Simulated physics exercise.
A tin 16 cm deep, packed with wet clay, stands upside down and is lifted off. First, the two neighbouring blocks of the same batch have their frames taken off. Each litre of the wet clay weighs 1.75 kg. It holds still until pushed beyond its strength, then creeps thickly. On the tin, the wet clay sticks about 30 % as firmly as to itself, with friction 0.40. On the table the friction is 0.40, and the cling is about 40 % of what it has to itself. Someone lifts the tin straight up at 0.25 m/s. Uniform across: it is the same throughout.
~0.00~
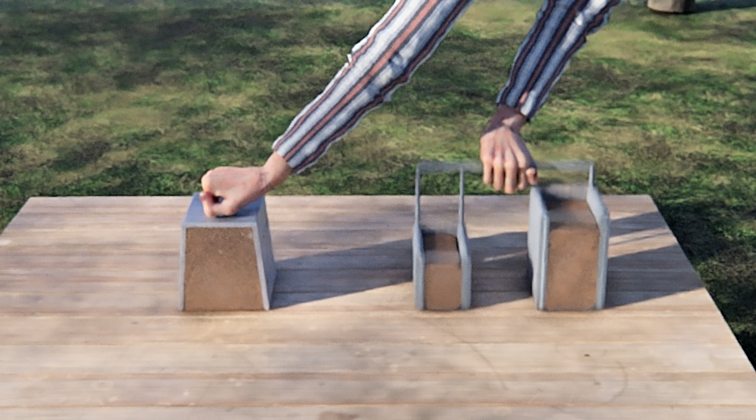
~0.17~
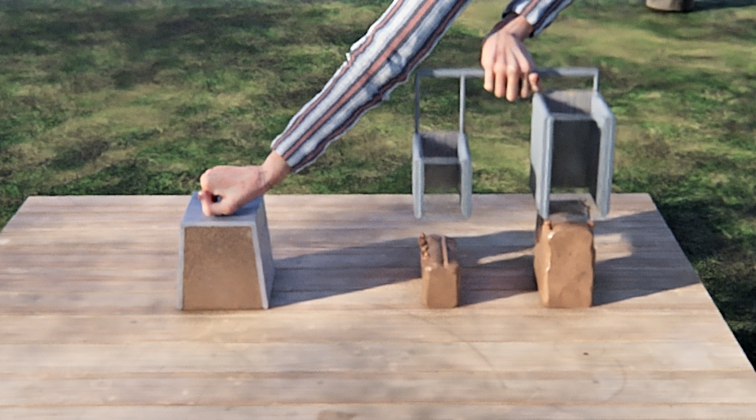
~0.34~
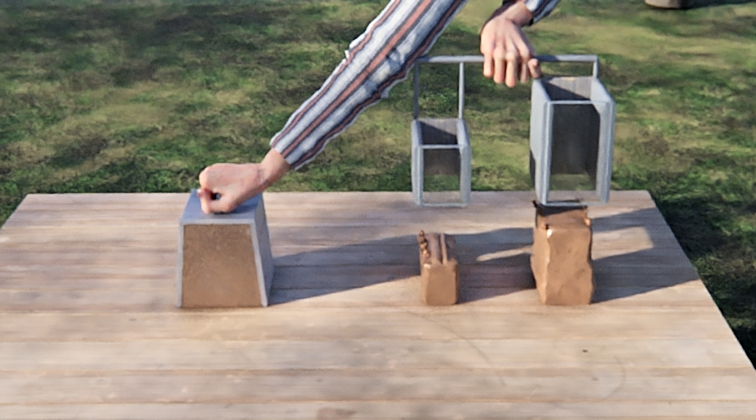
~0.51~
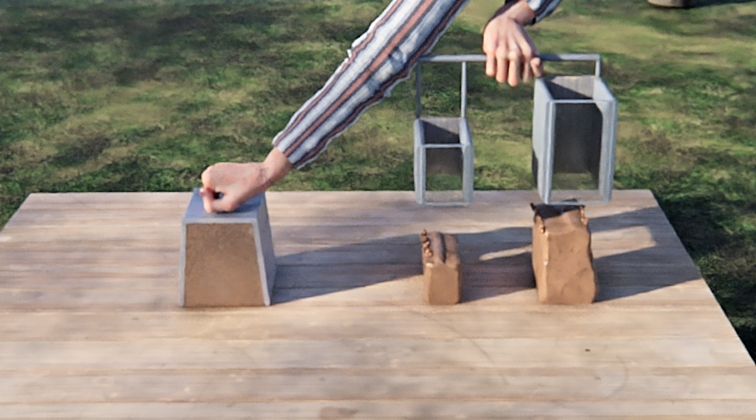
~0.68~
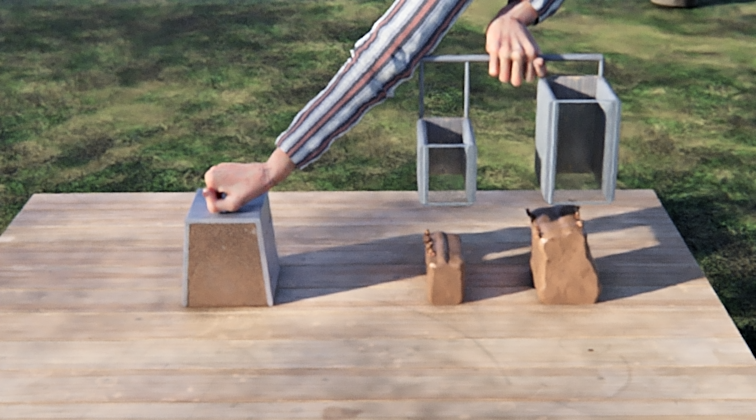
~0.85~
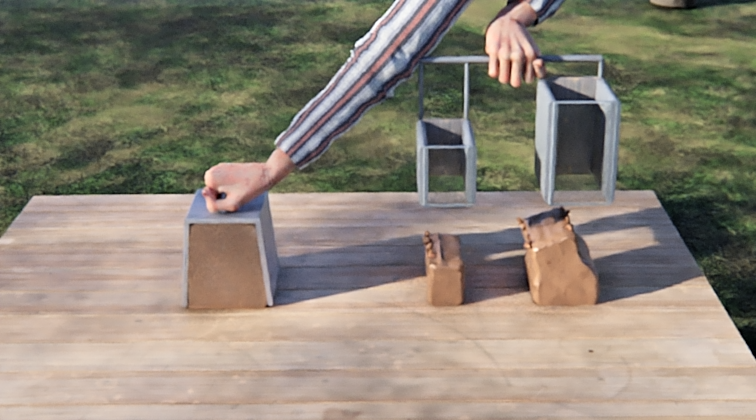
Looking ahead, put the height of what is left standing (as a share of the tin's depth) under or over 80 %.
The standing remainder finishes past the 80 % mark of the tin's depth.
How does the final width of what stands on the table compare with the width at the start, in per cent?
Near 100 % by the end.
After 1.17 s, the tin is up by 8.0 cm.
After 1.55 s, the tin is up by 17 cm; what stands on the table is 97 % of the tin's depth.
After 1.93 s, the tin is up by 27 cm; what stands on the table is 97 % of the tin's depth.
After 2.31 s, the tin is up by 28 cm; what stands on the table is 97 % of the tin's depth.
After 2.41 s, at the end, the tin is up by 28 cm; what stands on the table is 97 % of the tin's depth.
